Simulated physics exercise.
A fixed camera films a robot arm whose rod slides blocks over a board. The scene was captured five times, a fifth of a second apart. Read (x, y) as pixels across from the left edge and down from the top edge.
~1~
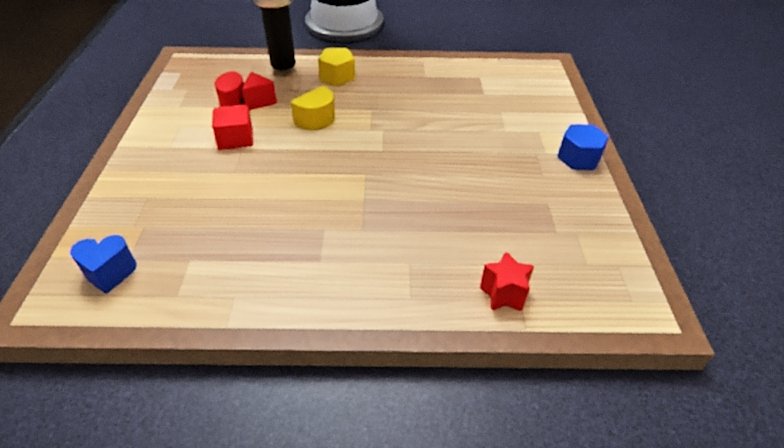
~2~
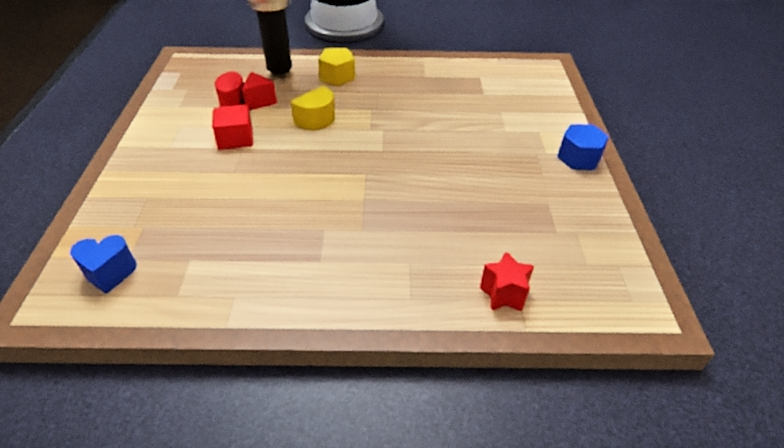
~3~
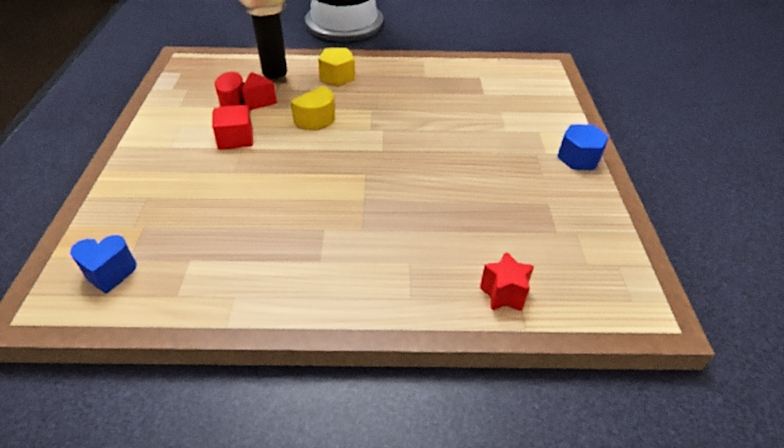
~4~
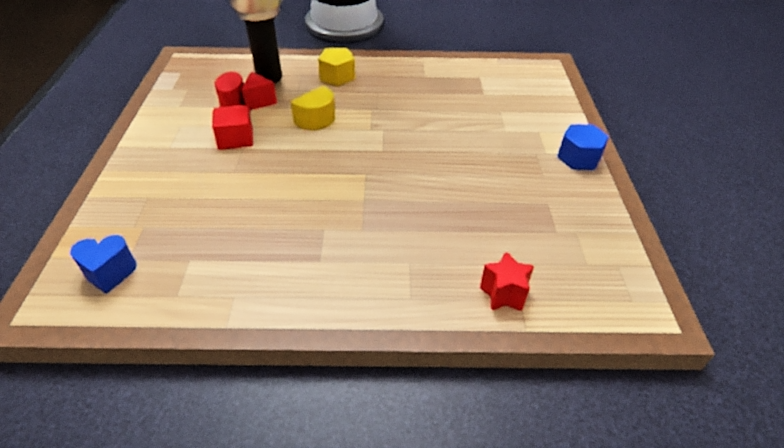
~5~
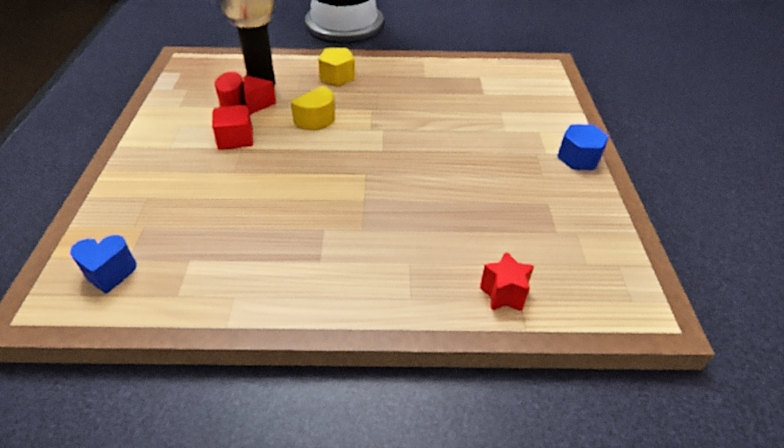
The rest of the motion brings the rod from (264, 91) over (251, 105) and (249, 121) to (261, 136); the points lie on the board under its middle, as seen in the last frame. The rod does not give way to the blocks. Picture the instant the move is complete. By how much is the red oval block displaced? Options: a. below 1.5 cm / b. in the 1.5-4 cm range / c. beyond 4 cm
My pick is b.
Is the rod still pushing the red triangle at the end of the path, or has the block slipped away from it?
It is still there in front.
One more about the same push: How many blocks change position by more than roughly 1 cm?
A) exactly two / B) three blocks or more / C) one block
It's B.
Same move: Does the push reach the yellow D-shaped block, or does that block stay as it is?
It is not moved.
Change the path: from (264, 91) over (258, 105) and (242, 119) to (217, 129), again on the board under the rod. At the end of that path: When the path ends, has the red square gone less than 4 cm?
I believe so.
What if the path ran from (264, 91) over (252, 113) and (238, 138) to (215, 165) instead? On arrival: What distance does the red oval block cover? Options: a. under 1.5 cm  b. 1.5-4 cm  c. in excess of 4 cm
a: Under 1.5 cm.
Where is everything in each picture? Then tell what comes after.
The first picture shows rod's lower end (283, 64); red oval block (229, 80); red square (230, 115); red triangle (255, 80); yellow D-shaped block (315, 98).
The second picture shows rod (280, 68); blocks still.
The third picture shows rod (275, 72); blocks still.
The fourth picture shows rod (269, 78); blocks still.
The fifth picture shows rod (263, 84); red oval block (229, 80); red square (230, 115); red triangle (254, 82); yellow D-shaped block (315, 98).
What follows on the original path. One third of the way, rod (249, 99); red oval block (214, 86), turned 45° clockwise; red square (229, 118); red triangle (243, 97), turned 15° anticlockwise.
Two thirds of the way, rod (248, 114); red oval block (213, 87), turned 45° clockwise; red square (228, 129), turned 50° clockwise; red triangle (247, 113), turned 40° anticlockwise.
At the end, rod (260, 129); red oval block (213, 87), turned 45° clockwise; red square (223, 136), turned 70° clockwise; red triangle (255, 129), turned 20° anticlockwise; yellow D-shaped block still.
